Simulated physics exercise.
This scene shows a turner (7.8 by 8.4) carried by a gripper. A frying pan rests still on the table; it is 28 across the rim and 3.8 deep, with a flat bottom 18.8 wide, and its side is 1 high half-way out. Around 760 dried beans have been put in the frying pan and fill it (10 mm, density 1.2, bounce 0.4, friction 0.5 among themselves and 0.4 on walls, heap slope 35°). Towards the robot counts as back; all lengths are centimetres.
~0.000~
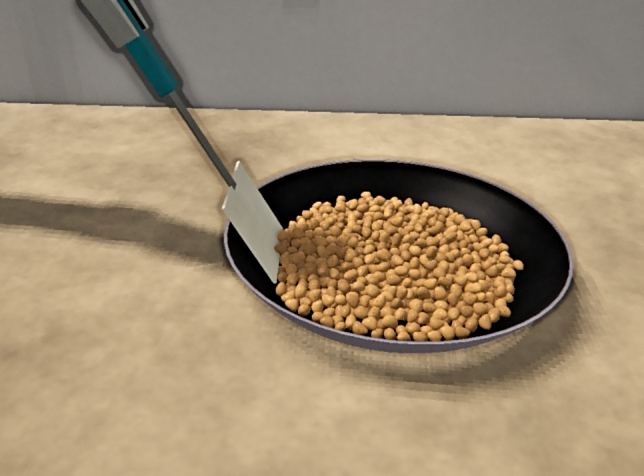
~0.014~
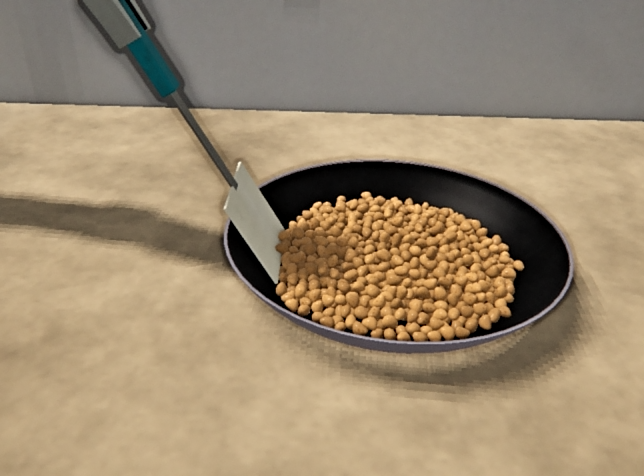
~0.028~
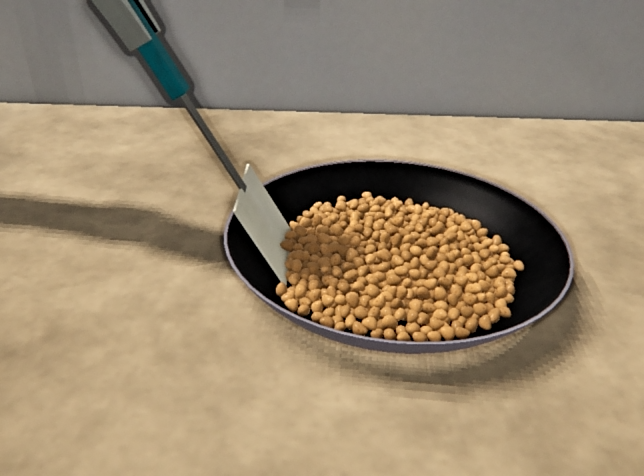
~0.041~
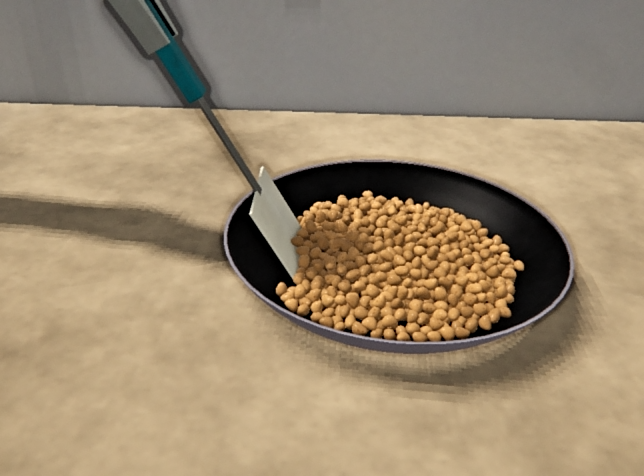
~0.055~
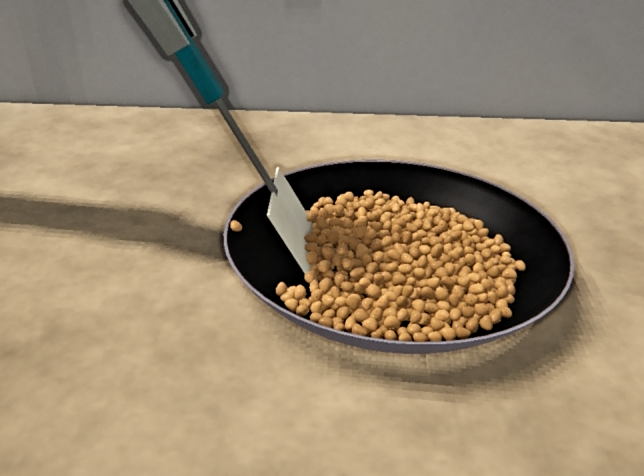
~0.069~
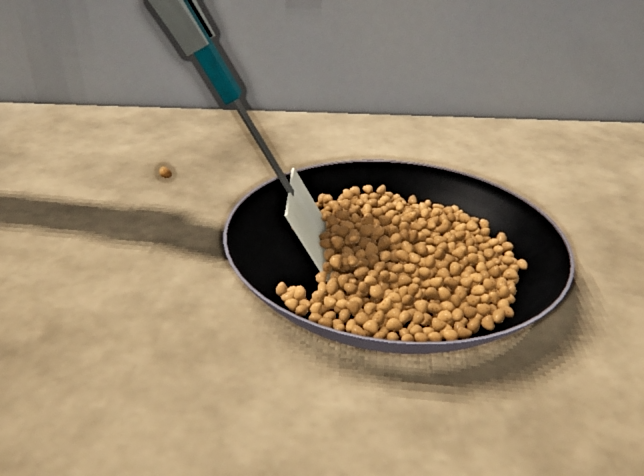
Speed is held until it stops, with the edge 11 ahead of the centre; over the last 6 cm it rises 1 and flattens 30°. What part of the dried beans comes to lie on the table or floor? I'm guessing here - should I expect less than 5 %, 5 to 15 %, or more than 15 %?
You should expect more than 15 %.
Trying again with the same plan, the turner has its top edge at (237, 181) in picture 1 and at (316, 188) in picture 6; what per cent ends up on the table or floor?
Near 40 in a hundred.
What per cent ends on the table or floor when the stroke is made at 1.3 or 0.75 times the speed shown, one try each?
Roughly 35 % and roughly 30 %.
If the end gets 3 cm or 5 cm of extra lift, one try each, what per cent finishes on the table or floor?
First try around 30 percent, second try around 25 percent.
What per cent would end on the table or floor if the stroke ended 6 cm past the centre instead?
Estimate: Approx. 5 %.
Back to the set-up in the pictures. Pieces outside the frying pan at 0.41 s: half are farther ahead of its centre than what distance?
Distance ahead of centre: Approx. 20 cm.
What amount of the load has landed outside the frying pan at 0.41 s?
Estimate: About 30 percent.
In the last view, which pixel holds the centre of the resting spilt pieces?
At about (634, 259).
By 0.13 s, sloping 61°, highest piece 27 above the table; 761 in the frying pan, 1 on the blade or in flight.
By 0.19 s, sloping 54°, highest piece 40 above the table; 759 in the frying pan, 3 on the blade or in flight.
By 0.41 s, sloping 31°, highest piece 61 above the table; 511 in the frying pan, 227 on the table or floor, 24 on the blade or in flight.
By 1.46 s, sloping 31°, highest piece 5 above the table; 511 in the frying pan, 251 on the table or floor.
Final count, 511 in the frying pan, 251 on the table or floor. That is 33 % on the table or floor.
